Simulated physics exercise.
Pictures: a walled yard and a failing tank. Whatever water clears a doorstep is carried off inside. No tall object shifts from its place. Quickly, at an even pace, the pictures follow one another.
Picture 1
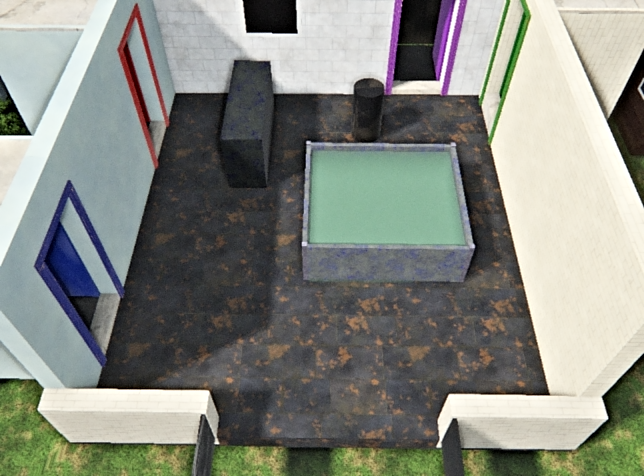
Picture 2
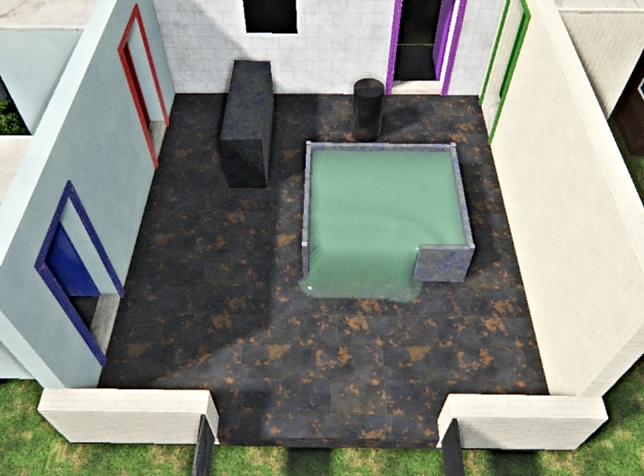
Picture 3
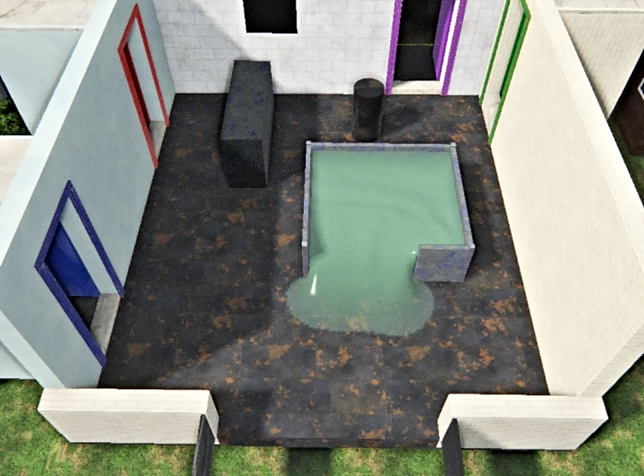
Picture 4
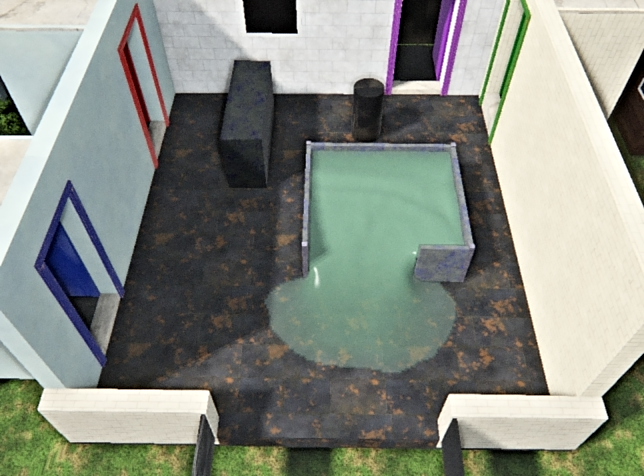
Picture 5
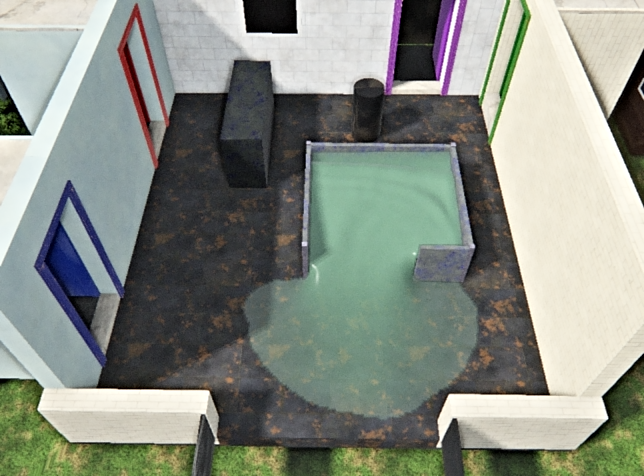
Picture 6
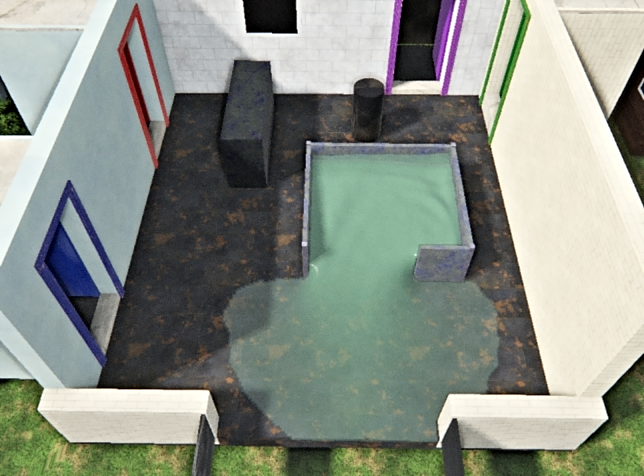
At the start, still green water fills an open square tank in a walled yard with blue, red, purple and green doorways. Part of the tank's near wall is then gone, and water pours through the gap, spreading in a widening rounded pool across the dark floor to the yard's front opening.
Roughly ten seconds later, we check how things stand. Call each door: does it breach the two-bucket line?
Calls: The green door does not breach it; the red door does not breach it; the blue door does not breach it; the purple door does not breach it.
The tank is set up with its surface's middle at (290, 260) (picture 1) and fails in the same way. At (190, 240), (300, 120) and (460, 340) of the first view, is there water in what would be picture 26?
In order: Submerged, untouched, untouched.
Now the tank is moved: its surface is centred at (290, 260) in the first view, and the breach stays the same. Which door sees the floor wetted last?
The one in green.
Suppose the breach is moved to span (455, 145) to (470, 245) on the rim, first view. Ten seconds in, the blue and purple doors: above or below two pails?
Blue door: Falls short; purple door: Exceeds the limit.
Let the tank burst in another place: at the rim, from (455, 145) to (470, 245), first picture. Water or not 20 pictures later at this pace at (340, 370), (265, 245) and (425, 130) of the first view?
In the order you gave them, I get drenched, still bare, drenched.
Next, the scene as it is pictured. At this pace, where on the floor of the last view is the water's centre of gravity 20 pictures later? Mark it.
Around pixel (352, 280) of the last picture.
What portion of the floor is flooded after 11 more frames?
It should be close to 30 %.
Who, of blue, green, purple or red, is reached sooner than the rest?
That would be the blue door.
A moment on, water covers 25 % of the floor; the green door not reached, the red door not reached, the blue door not reached, the purple door not reached.
Next, water covers 30 % of the floor; the green door not reached, the red door not reached, the blue door not reached, the purple door not reached.
Then, water covers 45 % of the floor; the green door not reached, the red door not reached, the blue door wet at the sill, nothing in, the purple door not reached.
Later, water covers 70 % of the floor; the green door wet at the sill, nothing in, the red door wet at the sill, nothing in, the blue door wet at the sill, nothing in, the purple door not reached.
In the end, water covers 85 % of the floor; the green door wet at the sill, nothing in, the red door wet at the sill, nothing in, the blue door wet at the sill, nothing in, the purple door wet at the sill, nothing in.
